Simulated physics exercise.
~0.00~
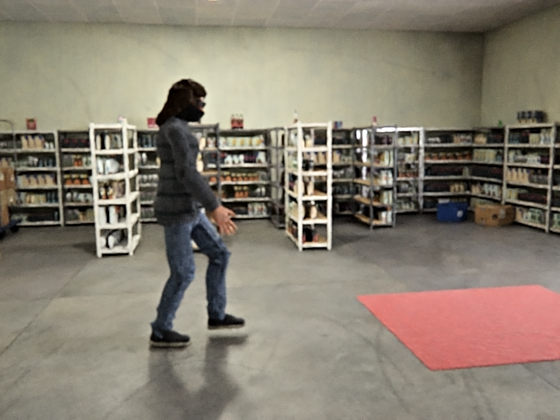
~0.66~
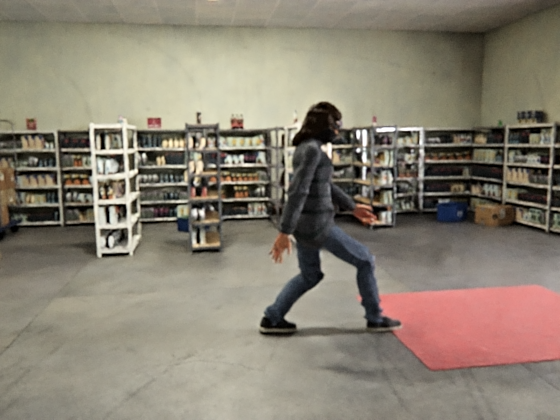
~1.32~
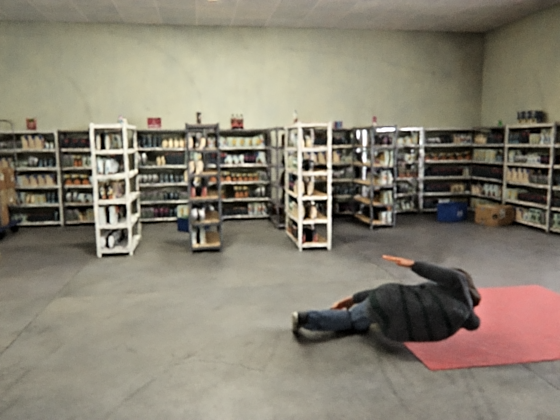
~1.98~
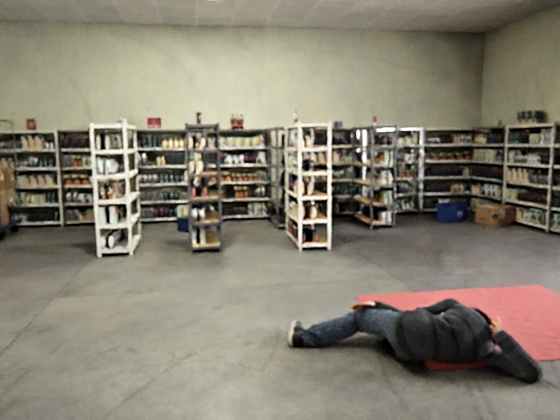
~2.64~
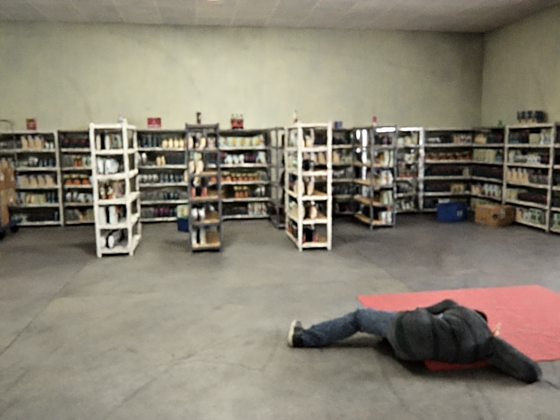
At first, a dark-haired person in a dark jacket and jeans walks to the right across a gray floor, with stocked shelves behind and a red mat ahead. The person reaches the near edge of the mat with knees bent and arms held low. Next, the person is down on one side at the mat, with one arm raised. The body then settles lower and farther onto the mat, and the arm comes down. In the end, the person lies nearly still, head and chest past the near edge, with the feet on the bare floor.
